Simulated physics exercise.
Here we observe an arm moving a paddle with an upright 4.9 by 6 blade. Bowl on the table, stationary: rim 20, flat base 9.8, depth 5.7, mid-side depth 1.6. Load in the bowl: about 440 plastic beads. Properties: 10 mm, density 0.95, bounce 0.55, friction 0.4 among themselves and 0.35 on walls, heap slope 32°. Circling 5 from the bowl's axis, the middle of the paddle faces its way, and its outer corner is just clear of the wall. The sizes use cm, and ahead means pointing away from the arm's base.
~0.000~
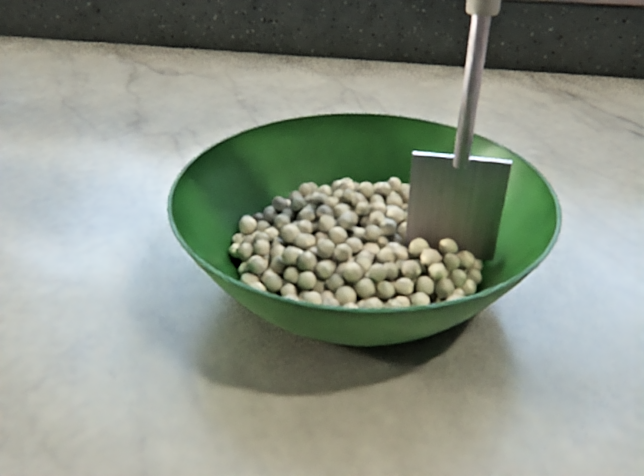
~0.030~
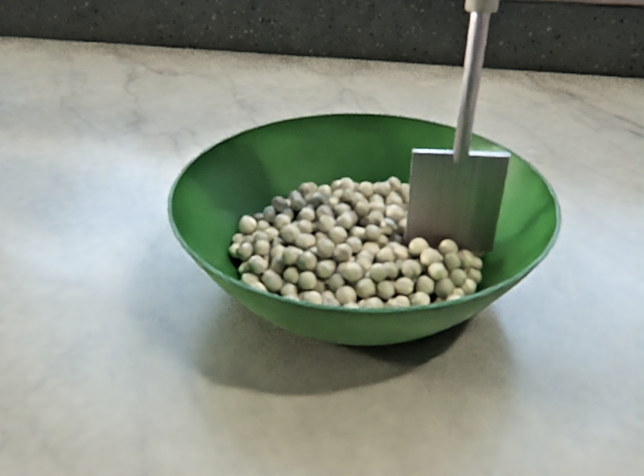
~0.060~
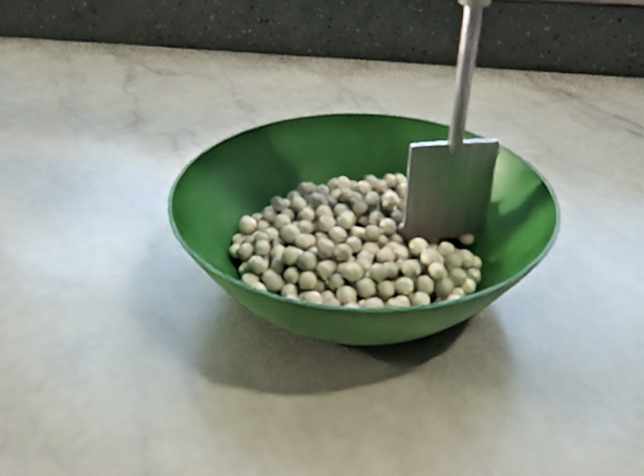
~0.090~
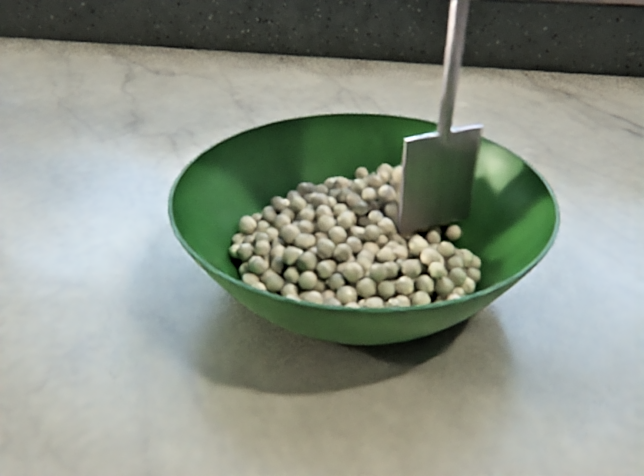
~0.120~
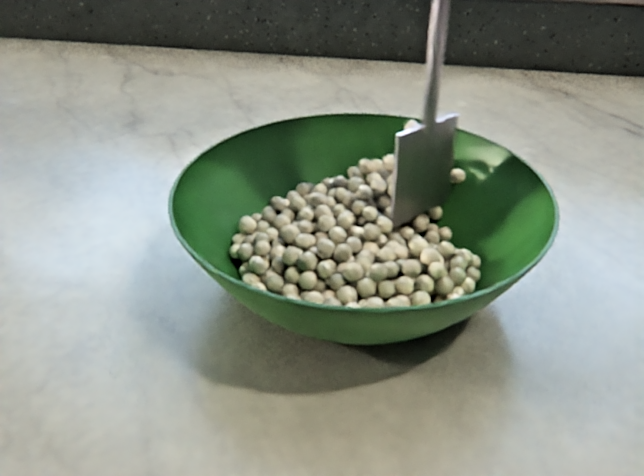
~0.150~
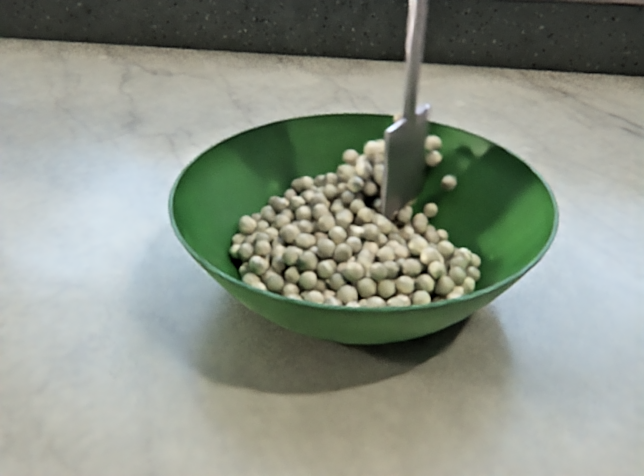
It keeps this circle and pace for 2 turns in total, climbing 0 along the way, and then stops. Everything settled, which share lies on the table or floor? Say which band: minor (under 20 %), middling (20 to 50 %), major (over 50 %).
Band: Minor.
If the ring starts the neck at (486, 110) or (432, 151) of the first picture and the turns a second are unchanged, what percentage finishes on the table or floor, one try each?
Close to 0 per cent for the first and close to 0 per cent for the second.
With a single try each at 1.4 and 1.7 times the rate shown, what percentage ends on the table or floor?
It would be some 25 and 40 percent respectively.
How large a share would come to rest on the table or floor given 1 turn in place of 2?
I'd reckon near 5 per cent.
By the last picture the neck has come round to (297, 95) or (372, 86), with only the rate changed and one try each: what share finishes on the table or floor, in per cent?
About 50 per cent, then about 25 per cent.
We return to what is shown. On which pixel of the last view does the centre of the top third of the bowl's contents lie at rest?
Looks like roughly (425, 210) to me.
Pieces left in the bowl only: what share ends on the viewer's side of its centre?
I'd put it near 35 per cent.
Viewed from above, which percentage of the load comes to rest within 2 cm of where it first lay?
Something close to 10 percent, I'd say.
By 0.66 s, 323° round, highest piece 7 above the table; 430 in the bowl, 10 on the table or floor, 1 in flight or on the tool.
By 1.17 s, 221° round, highest piece 7 above the table; 408 in the bowl, 31 on the table or floor, 2 in flight or on the tool.
By 1.63 s, 0° round, highest piece 6 above the table; 402 in the bowl, 39 on the table or floor.
By 2.33 s, 0° round, highest piece 6 above the table; 402 in the bowl, 39 on the table or floor.
Final count, 402 in the bowl, 39 on the table or floor. That is 9 % on the table or floor.
